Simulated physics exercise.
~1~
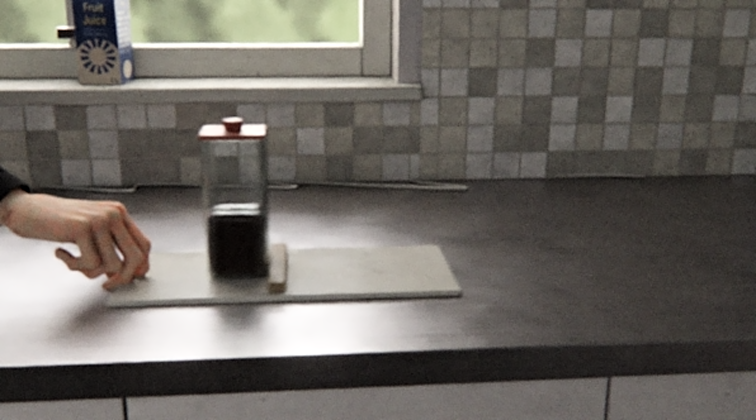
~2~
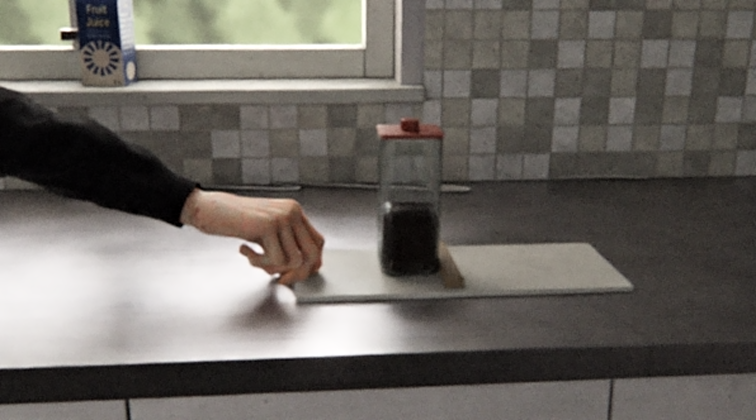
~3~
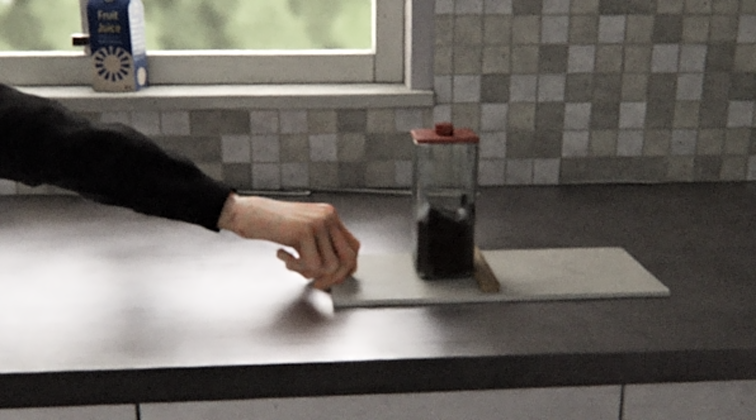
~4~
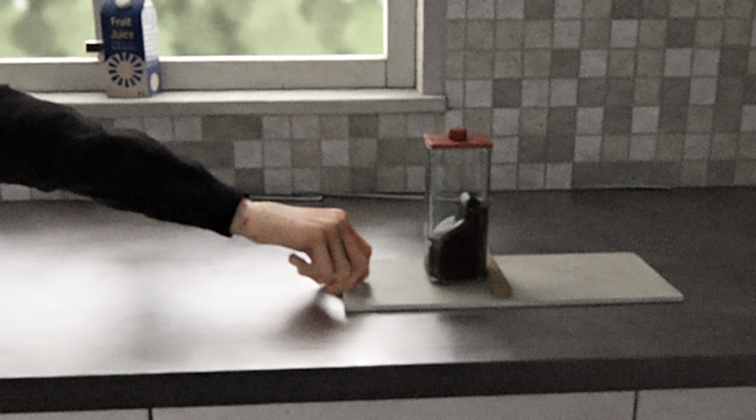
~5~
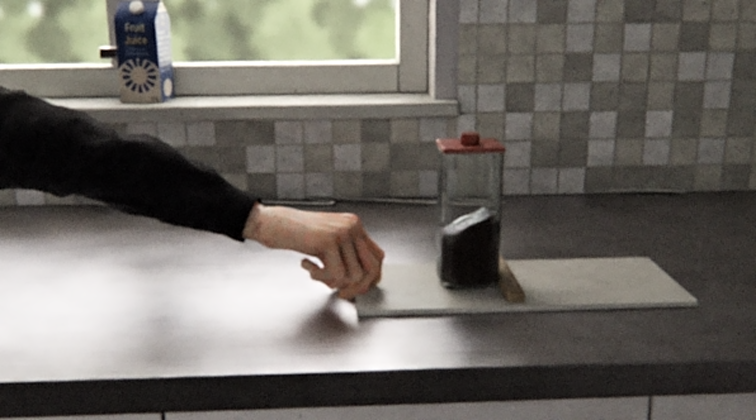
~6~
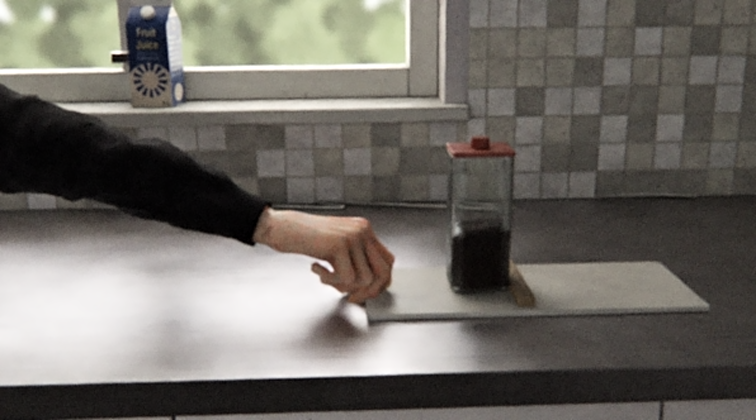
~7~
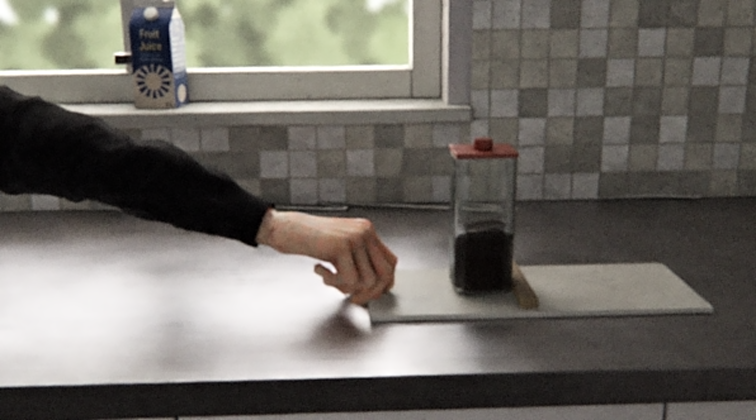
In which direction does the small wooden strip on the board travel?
The wooden strip travels to the right, along with the board the hand is pushing.
The footage shows a hand pushing a pale board to the right along a kitchen counter, carrying a clear red-lidded canister beside a small wooden strip. The board stops, the dark contents slosh and settle, and the canister is left standing upright in its place.
